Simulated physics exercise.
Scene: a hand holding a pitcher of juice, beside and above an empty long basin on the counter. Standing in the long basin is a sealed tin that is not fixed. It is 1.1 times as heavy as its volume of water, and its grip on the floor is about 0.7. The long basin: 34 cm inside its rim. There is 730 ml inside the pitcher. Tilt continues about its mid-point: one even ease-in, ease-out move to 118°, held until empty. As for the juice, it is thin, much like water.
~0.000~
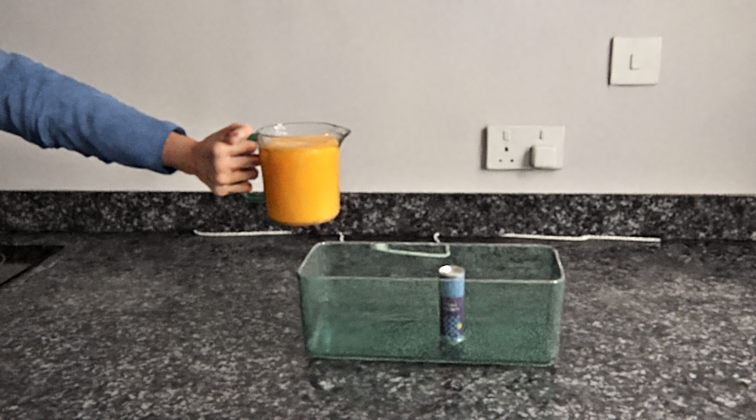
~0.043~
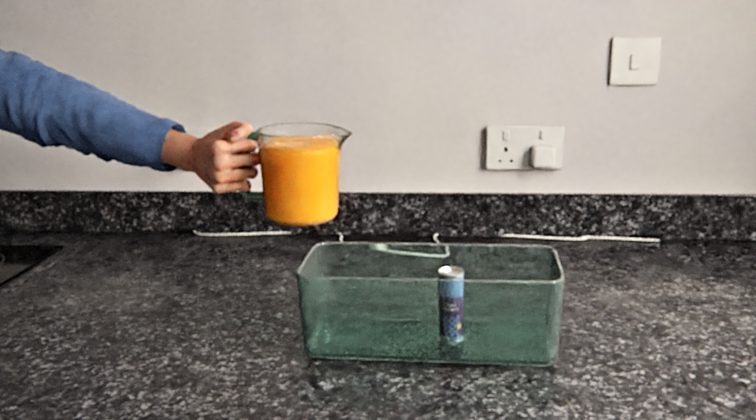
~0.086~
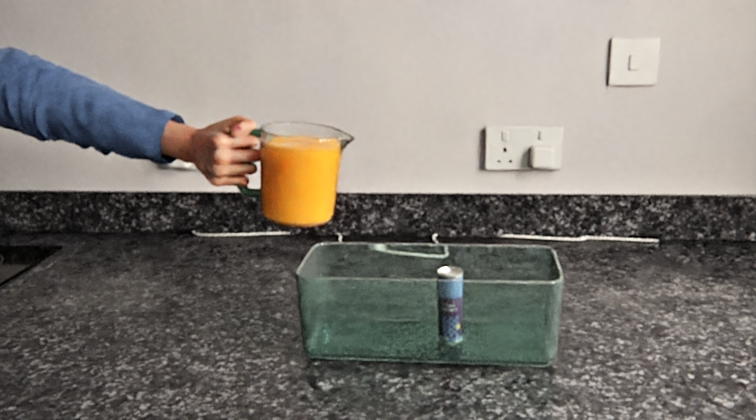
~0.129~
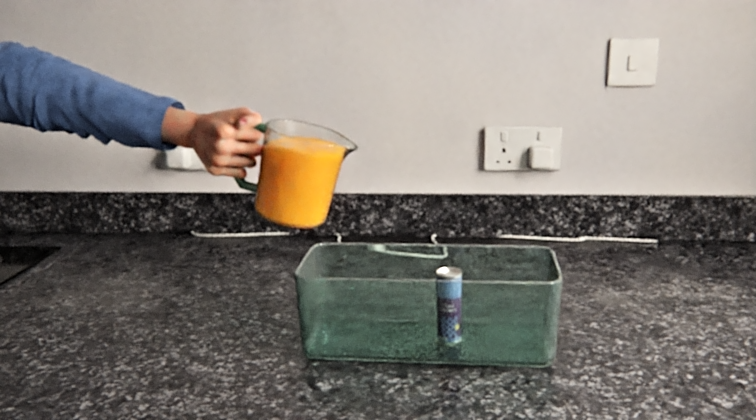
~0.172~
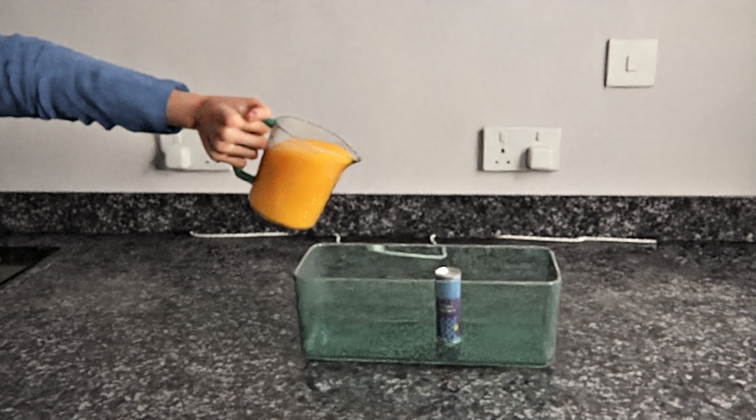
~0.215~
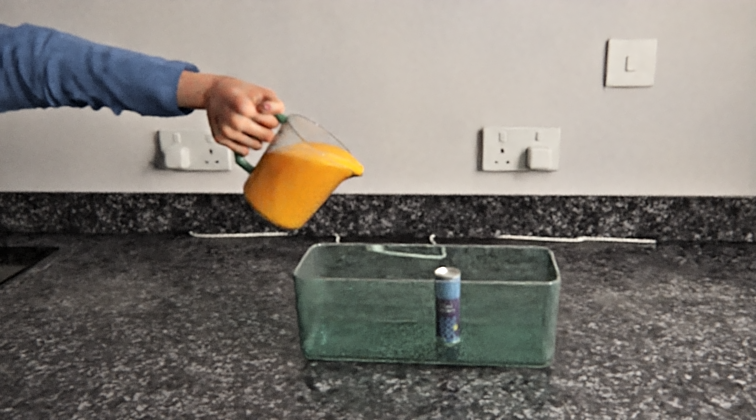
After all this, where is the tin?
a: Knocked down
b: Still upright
The answer is b.
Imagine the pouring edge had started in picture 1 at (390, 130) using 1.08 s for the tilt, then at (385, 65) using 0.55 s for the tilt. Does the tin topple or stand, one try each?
Trial 1 - tin tips; trial 2 - tin tips.
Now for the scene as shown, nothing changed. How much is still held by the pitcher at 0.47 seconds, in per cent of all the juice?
Around 42 in a hundred.
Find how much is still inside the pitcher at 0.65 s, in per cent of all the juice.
About 4 % is still there.
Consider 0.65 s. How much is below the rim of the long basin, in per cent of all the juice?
Roughly 90 percent of it.
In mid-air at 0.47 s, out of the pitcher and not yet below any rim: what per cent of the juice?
Near 24 in a hundred.
Then, 0.47 s in, the tilt is 111° and 41 per cent is still to pour; the tin stands where it began.
Then, 0.65 s in, the tilt is 118° and 4 per cent is still to pour; the tin stands where it began.
Then, 0.84 s in, the tilt is 118° and 0 per cent is still to pour; the tin stands where it began.
Then, 1.05 s in, the tilt is 118° and 0 per cent is still to pour; the tin stands where it began.
Finally, the tin stands where it began.
